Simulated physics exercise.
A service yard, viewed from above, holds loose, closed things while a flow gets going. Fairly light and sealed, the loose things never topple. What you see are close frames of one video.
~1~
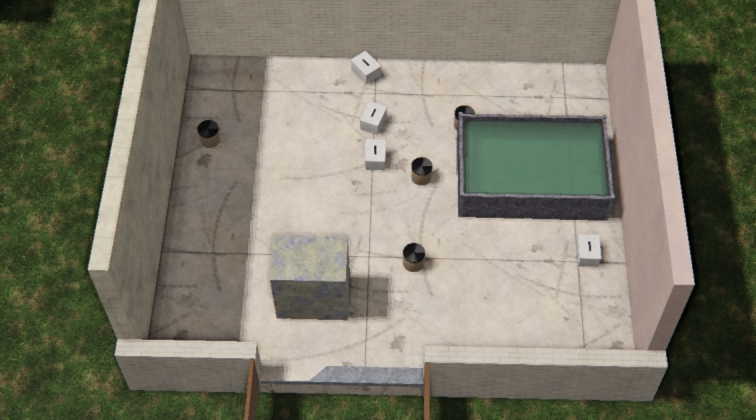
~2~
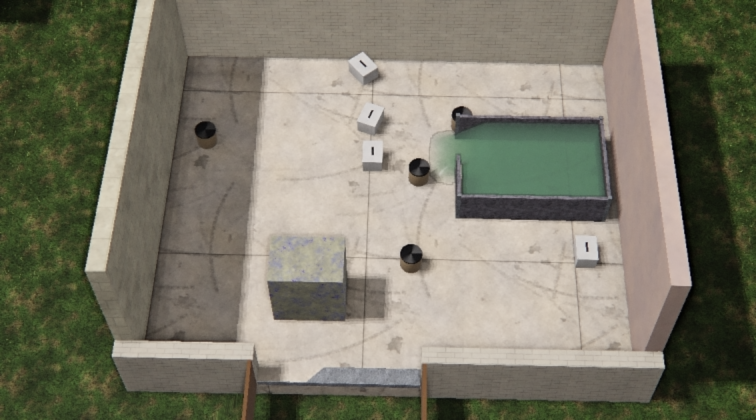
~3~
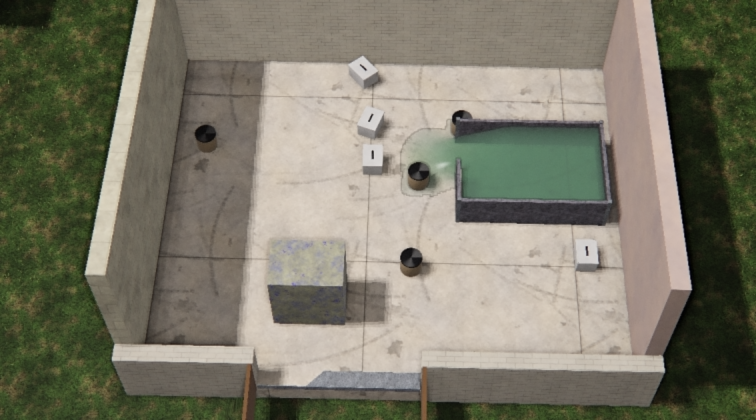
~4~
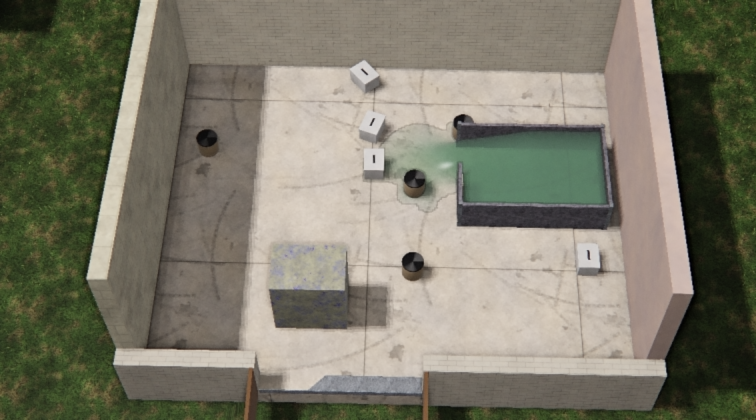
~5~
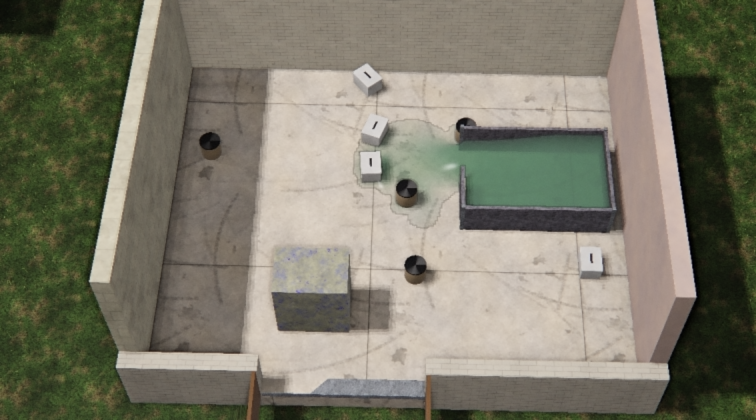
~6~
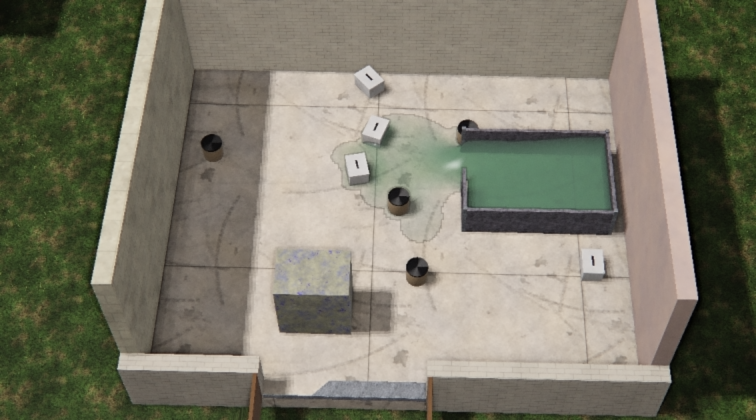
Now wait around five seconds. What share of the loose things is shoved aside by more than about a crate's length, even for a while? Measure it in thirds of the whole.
The share is one to two thirds of the whole.
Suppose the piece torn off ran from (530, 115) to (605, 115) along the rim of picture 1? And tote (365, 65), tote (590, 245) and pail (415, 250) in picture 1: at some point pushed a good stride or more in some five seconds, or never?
First beyond that mark, then under that mark, then under that mark.
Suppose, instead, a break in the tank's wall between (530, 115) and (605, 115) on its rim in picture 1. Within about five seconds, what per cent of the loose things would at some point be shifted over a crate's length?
It comes out at roughly 50 per cent.
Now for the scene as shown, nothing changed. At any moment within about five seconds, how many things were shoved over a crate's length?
The total is 5.
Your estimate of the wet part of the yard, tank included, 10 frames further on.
My estimate is about 45 per cent.
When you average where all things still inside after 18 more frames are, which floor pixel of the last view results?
Somewhere near (335, 184) in the last view.
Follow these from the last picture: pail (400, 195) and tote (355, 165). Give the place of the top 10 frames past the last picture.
Roughly (367, 235) and (232, 178).
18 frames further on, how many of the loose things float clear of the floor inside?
Count: 4.
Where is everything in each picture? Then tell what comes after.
The first picture shows a pail at (422, 166) rests on the ground; a tote at (375, 150) rests on the ground; 0 of 8 have shifted.
The second picture shows a pail at (419, 167) rests on the ground; a tote at (372, 151) rests on the ground; 0 of 8 have shifted.
The third picture shows a pail at (419, 171) rests on the ground; a tote at (373, 155) rests on the ground; 0 of 8 have shifted.
The fourth picture shows a pail at (415, 178), on the bottom, close to its start; a tote at (374, 159) rests on the ground; 1 of 8 have shifted.
The fifth picture shows a pail at (407, 188) rests on the ground, a stride from its start; a tote at (371, 162) rests on the ground, close to its start; 2 of 8 have shifted.
The sixth picture shows a pail at (399, 196) rests on the ground, a stride from its start; a tote at (357, 165), on the bottom, a stride from its start; 2 of 8 have shifted.
A moment on, 2 of 8 are well off their spots; 0 afloat.
Next, 3 of 8 are well off their spots; 0 afloat.
Later, 4 of 8 are well off their spots; 4 afloat.
In the end, 5 of 8 are well off their spots, and 5 have been at some point; 3 afloat.
